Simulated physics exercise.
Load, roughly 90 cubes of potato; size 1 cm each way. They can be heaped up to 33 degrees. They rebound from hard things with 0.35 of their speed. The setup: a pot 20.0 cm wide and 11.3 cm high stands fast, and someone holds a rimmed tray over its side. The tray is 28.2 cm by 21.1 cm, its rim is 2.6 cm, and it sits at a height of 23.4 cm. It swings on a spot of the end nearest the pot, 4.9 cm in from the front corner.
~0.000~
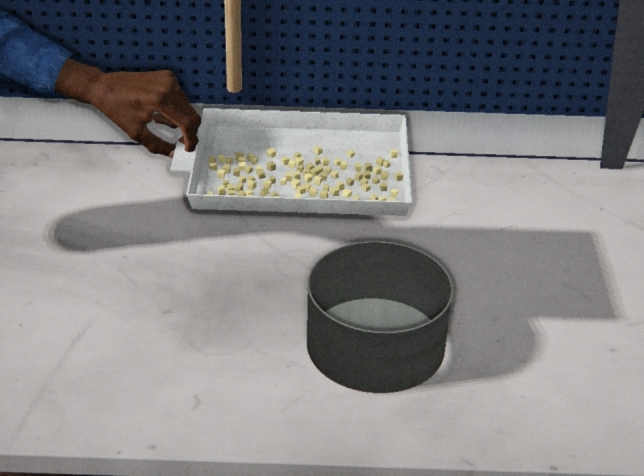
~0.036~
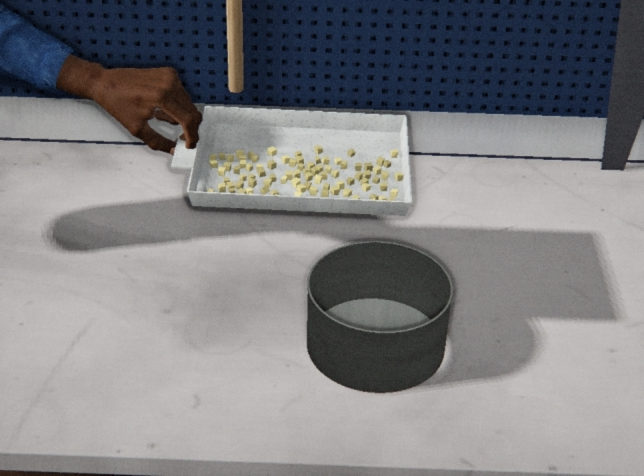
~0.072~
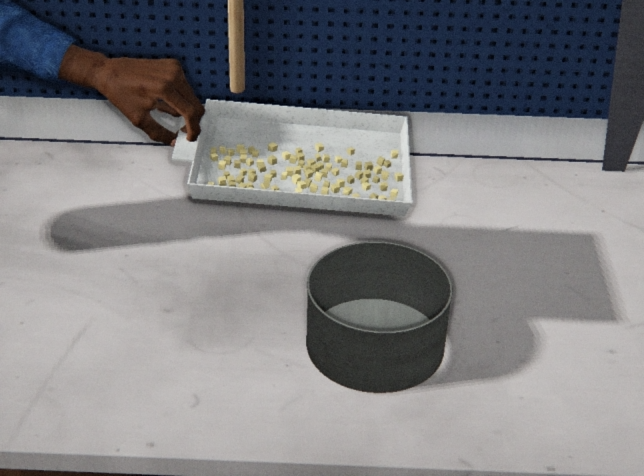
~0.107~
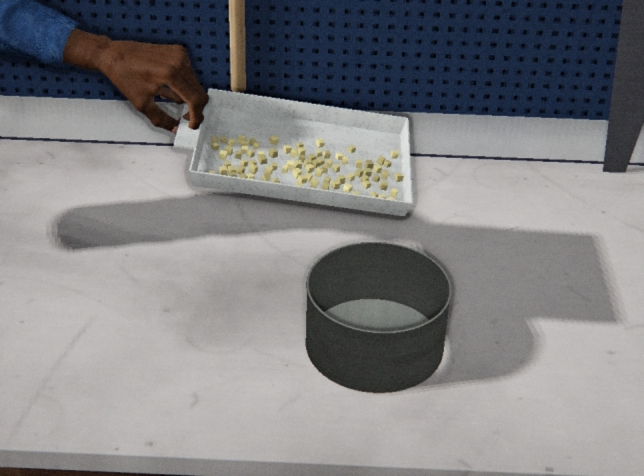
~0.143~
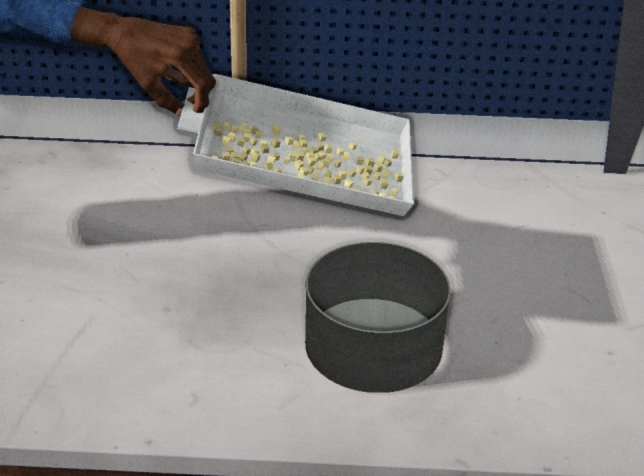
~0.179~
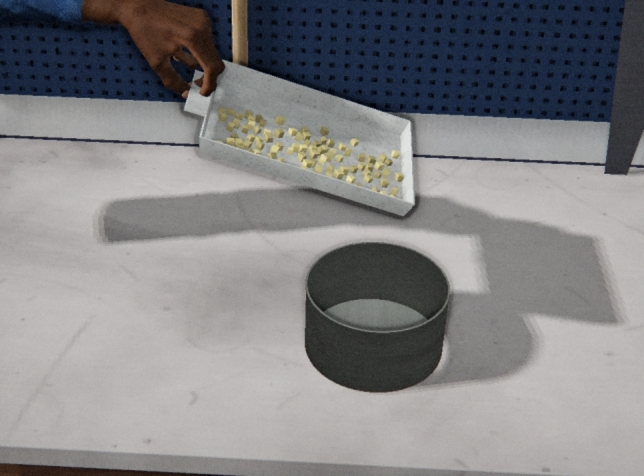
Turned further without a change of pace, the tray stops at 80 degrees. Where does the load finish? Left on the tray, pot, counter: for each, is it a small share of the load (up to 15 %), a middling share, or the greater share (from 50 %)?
Tray: A middling share, pot: A small share, counter: The greater share.
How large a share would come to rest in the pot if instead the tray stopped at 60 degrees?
Around 0 %, I reckon.
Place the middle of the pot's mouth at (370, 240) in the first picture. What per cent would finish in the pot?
I'd put it at around 5 per cent.
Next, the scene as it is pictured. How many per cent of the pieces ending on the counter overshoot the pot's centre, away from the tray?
100 %.
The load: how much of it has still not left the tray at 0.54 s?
About 100% of the load.
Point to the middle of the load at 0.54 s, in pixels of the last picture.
Approximately (399, 158) in the last picture.
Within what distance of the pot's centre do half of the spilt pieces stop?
Some 30 cm.
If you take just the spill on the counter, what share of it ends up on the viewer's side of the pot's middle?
Roughly 20 per cent.
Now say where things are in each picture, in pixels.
Tray tilt 0 degrees, front corners at (192, 192) and (407, 199); middle of the pieces at (297, 175); pot at (380, 284), in the first picture.
Tray tilt 1 degrees, front corners at (192, 189) and (407, 199); middle of the pieces at (297, 174), in the second picture.
Tray tilt 3 degrees, front corners at (193, 182) and (407, 200), lowest corner right back; middle of the pieces at (297, 171), in the third picture.
Tray tilt 7 degrees, front corners at (195, 169) and (408, 200), lowest corner right back; middle of the pieces at (298, 165), in the fourth picture.
Tray tilt 12 degrees, front corners at (199, 153) and (409, 200), lowest corner right back; middle of the pieces at (300, 157), in the fifth picture.
Tray tilt 17 degrees, front corners at (205, 136) and (410, 200), lowest corner right back; middle of the pieces at (303, 149); pot at (378, 285). The tray's pace is about 145 degrees a second, in the sixth picture.
Then, at 0.40 s, tilt 50 degrees; the tray holds 100 %, the pot 0 %.
After 0.54 s, tilt 70 degrees; the tray holds 100 %, the pot 0 %.
Then, at 0.82 s, tilt 80 degrees; the tray holds 35 %, the pot 0 %.
In the end, at 2.2 s, tray 30 %, pot 5 %, counter 65 %.
